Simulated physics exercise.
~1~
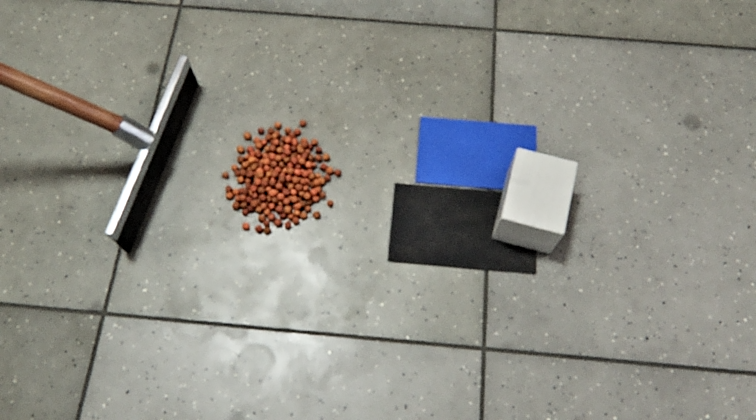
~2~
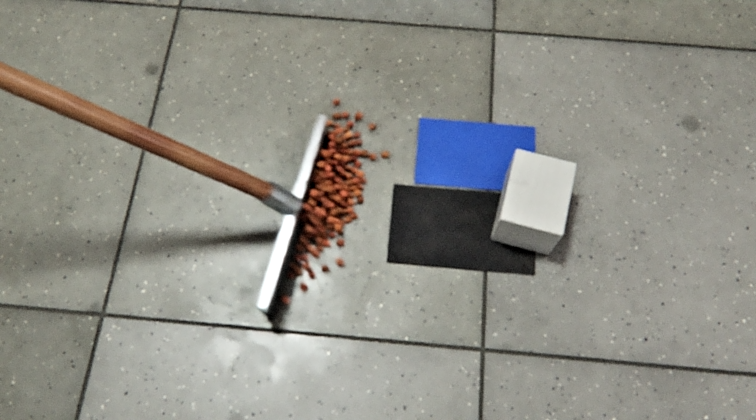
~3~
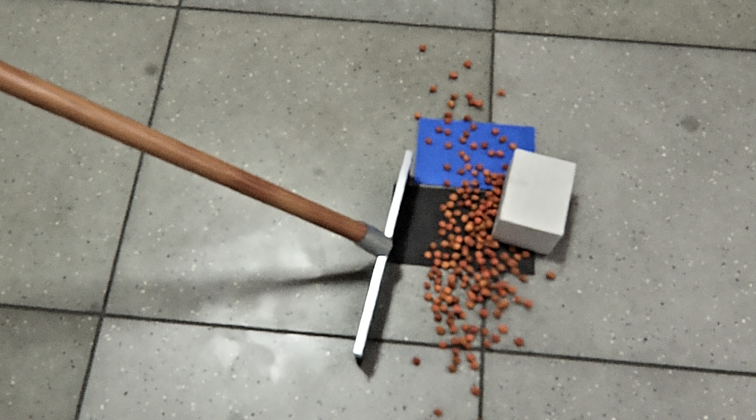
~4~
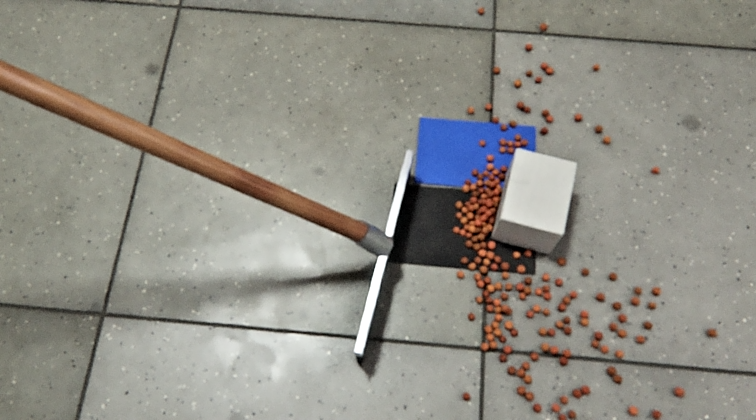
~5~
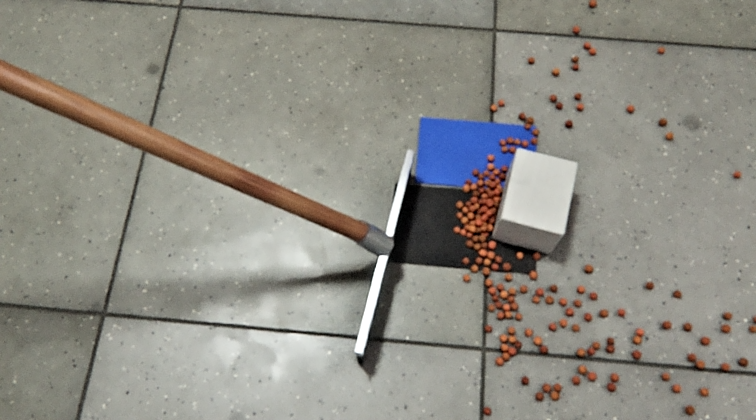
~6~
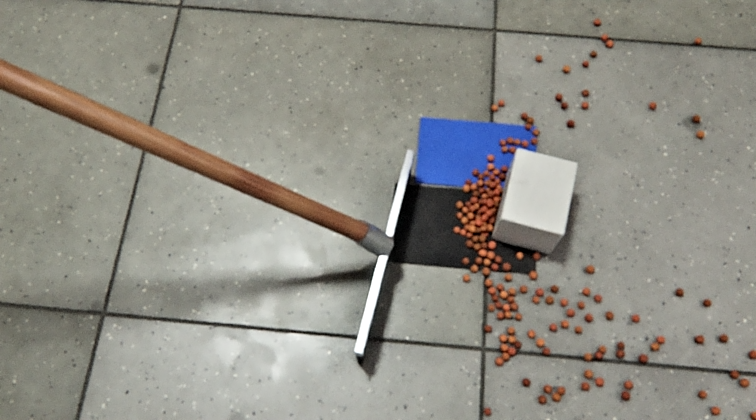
The video shows a squeegee pushing a pile of small reddish-brown pellets rightward across a tiled floor, over blue and black mats toward a white block. The squeegee stops while pellets scatter past the block, leaving some clustered against it and many strewn across the tiles.
